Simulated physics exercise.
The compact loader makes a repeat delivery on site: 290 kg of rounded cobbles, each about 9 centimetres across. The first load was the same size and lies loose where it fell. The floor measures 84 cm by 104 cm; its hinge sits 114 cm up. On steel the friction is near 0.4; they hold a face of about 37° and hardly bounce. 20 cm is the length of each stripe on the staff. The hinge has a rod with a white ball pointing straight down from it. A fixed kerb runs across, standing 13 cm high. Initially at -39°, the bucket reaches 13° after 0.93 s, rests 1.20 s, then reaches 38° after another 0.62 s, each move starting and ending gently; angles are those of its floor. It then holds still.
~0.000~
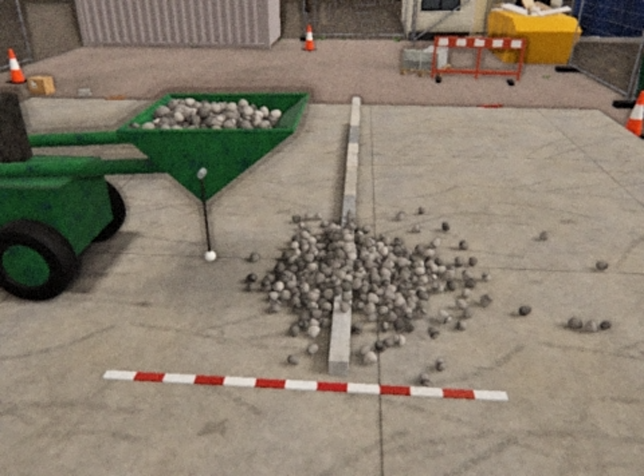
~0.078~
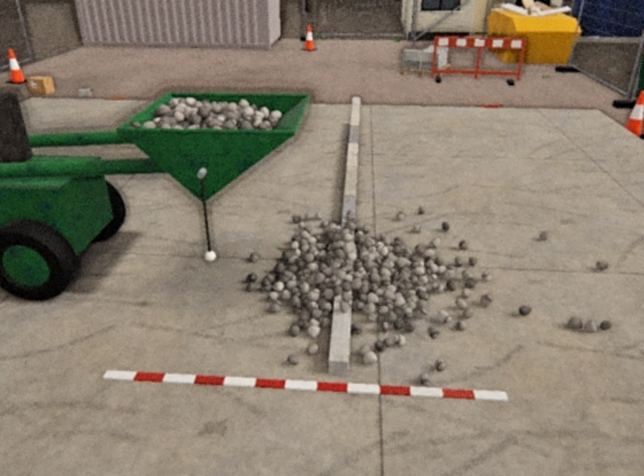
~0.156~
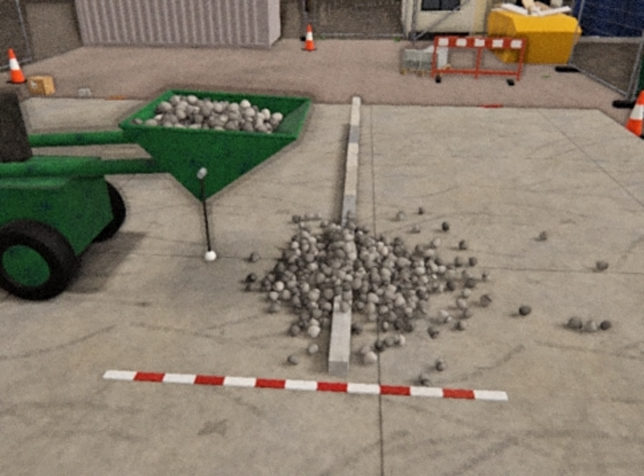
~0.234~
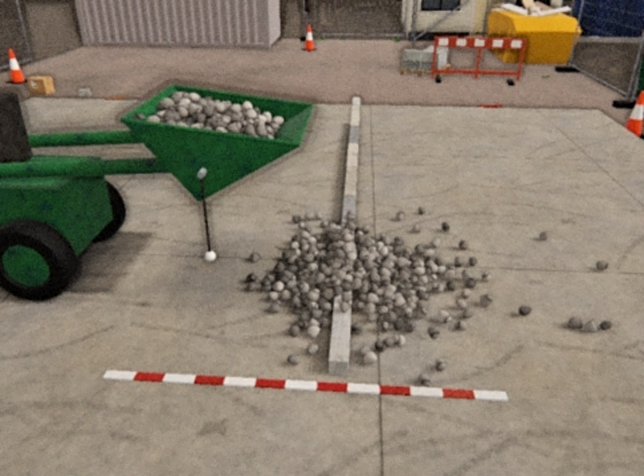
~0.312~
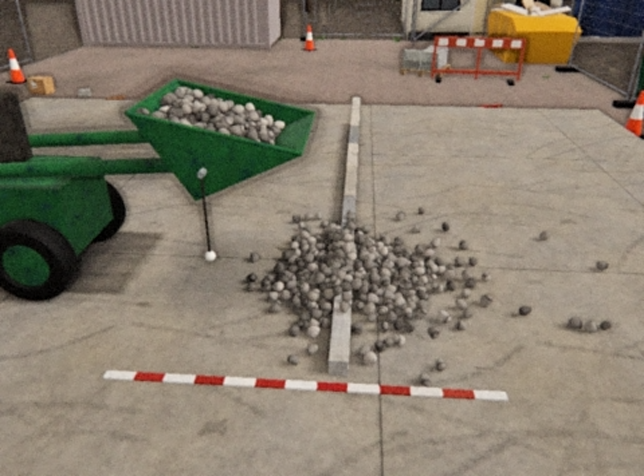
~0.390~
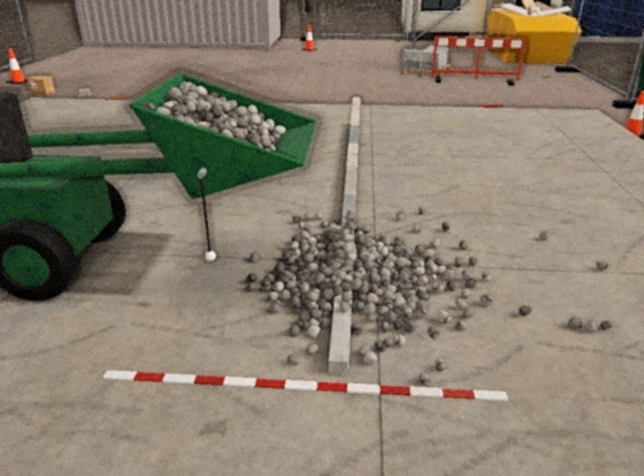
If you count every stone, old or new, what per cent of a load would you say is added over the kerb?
I would say about 27 per cent.
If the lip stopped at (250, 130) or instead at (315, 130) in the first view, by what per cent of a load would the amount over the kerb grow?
I'd say close to 0 per cent for one and close to 50 per cent for the other, in that order.
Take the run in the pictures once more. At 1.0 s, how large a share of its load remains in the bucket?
It keeps some 100 percent of its load.
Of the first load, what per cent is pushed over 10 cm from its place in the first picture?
Near 5 per cent, I reckon.
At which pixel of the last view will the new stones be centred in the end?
Middle: Approx. (322, 264) px.
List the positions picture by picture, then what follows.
The first frame shows lip at (293, 131), floor tilted -39°, highest stones at (185, 109). The earlier load is highest near (341, 252), 23 cm above ground level, 50 % on this side of the kerb, 50 % over the kerb.
The second frame shows lip at (294, 133), floor tilted -38°, highest stones at (185, 109); the stones move at 0.1 m/s on average.
The third frame shows lip at (296, 138), floor tilted -35°, highest stones at (182, 106); the stones move at 0.2 m/s on average.
The fourth frame shows lip at (299, 145), floor tilted -31°, highest stones at (185, 103); the stones move at 0.2 m/s on average.
In the fifth frame, the bucket is at -25°, its lip at (302, 154); the top of the load is at (186, 98); the stones move at 0.3 m/s on average.
In the sixth frame, the bucket is at -19°, its lip at (303, 165); the top of the load is at (187, 94); the stones move at 0.3 m/s on average.
After 0.7 s the floor is at 5°; in per cent of one load, 100 in the bucket, 50 on this side of the kerb, 50 over the kerb; the foremost stones are at (548, 288).
After 1.0 s the floor is at 13°; in per cent of one load, 100 in the bucket, 50 on this side of the kerb, 50 over the kerb; the foremost stones are at (548, 288).
After 3.2 s the floor is at 38°; in per cent of one load, 0 in the bucket, 124 on this side of the kerb, 76 over the kerb; the foremost stones are at (560, 300).
After 5.8 s the floor is at 38°; in per cent of one load, 0 in the bucket, 123 on this side of the kerb, 77 over the kerb; the foremost stones are at (560, 300). Net gain over the kerb, 27.
